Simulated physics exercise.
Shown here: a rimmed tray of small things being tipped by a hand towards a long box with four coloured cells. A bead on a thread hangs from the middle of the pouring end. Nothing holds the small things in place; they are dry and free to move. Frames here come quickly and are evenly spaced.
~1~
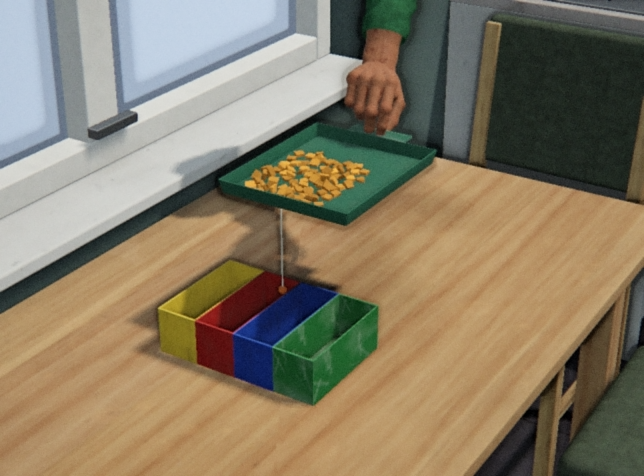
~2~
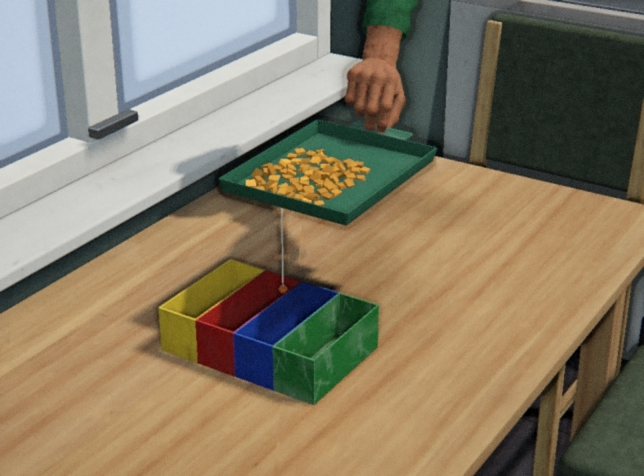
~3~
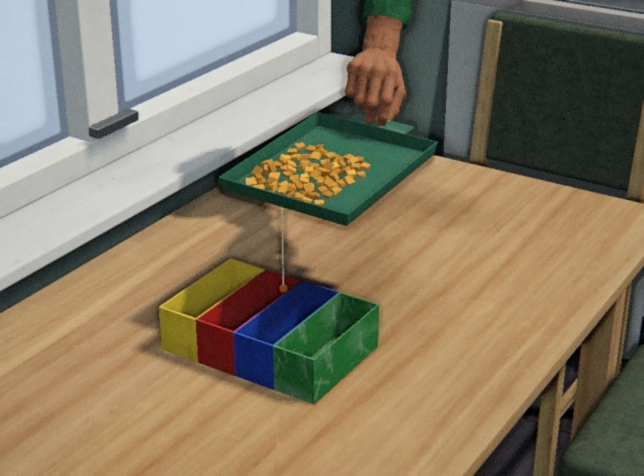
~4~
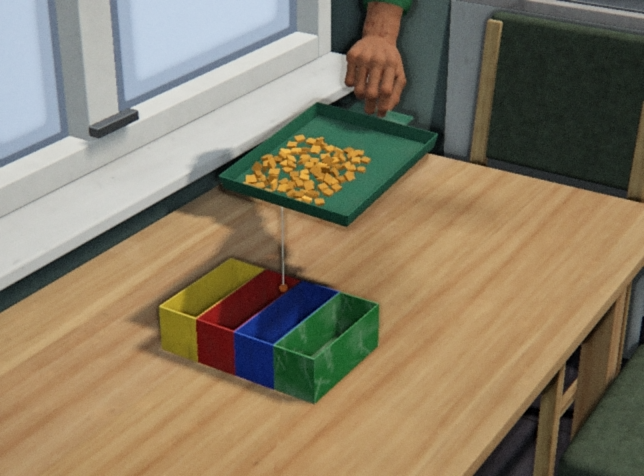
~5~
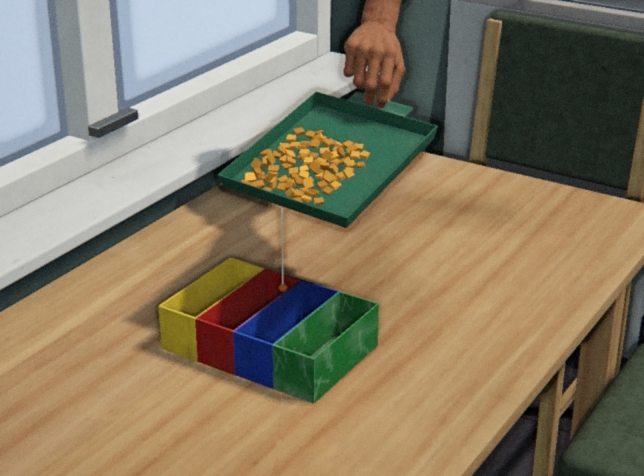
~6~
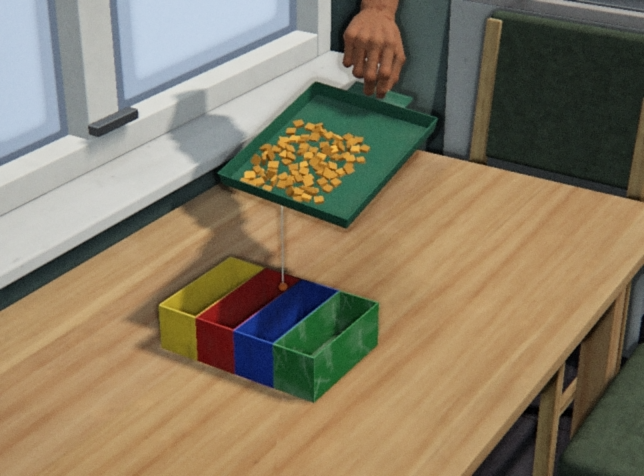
On a wooden table by a window, a hand gradually raises the back of a green tray of small orange pieces above a box with yellow, red, blue and green cells, steepening the tray's slant.
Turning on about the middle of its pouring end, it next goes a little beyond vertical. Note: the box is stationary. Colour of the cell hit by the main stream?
Green.
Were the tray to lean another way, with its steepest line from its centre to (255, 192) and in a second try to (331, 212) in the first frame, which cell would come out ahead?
Yellow; the green cell.
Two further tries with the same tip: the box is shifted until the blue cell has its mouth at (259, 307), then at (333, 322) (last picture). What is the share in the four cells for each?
First case 60 in a hundred, second case 100 in a hundred.
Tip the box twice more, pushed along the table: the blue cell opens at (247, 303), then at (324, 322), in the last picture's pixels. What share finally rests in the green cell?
First placement: Some 40 %; second placement: Some 0 %.
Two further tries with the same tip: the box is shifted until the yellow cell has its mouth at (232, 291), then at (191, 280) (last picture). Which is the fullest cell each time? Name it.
The blue one, then the green one.
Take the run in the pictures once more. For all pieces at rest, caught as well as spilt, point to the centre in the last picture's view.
Somewhere around (306, 363) in the last picture.
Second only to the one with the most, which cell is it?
Second place belongs to blue.
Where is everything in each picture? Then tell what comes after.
In the first frame, corners of the pouring end at (223, 179) and (346, 212), level; middle of the load at (304, 181), small crackers; bead on its thread at (283, 290); yellow cell at (178, 332); red cell at (215, 345); blue cell at (253, 358); green cell at (293, 372).
In the second frame, corners of the pouring end at (223, 178) and (346, 212), level; middle of the load at (304, 180).
In the third frame, corners of the pouring end at (223, 177) and (347, 212), tipped barely, lowest at the right corner; middle of the load at (304, 177).
In the fourth frame, corners of the pouring end at (223, 175) and (346, 214), tipped a little, lowest at the right corner; middle of the load at (304, 173).
In the fifth frame, corners of the pouring end at (222, 174) and (346, 215), tipped a little, lowest at the right corner; middle of the load at (304, 169).
In the sixth frame, corners of the pouring end at (222, 172) and (346, 216), tipped clearly, lowest at the right corner; middle of the load at (304, 165); yellow cell at (178, 328); red cell at (216, 341); blue cell at (254, 355); green cell at (294, 369).
Soon after the last picture, tray tipped steeply; all on the tray.
A little later, tray tipped right over; most on the tray; a small part in the green cell; a small part in the blue cell; a stray few falling or outside the box.
Later still, tray tipped past a quarter turn; about half in the green cell; about a third in the blue cell; a small part in the red cell; a stray few falling or outside the box.
At rest, tray tipped past a quarter turn; about half in the green cell; about a third in the blue cell; a small part in the red cell; none in the yellow cell; a stray few outside the box.
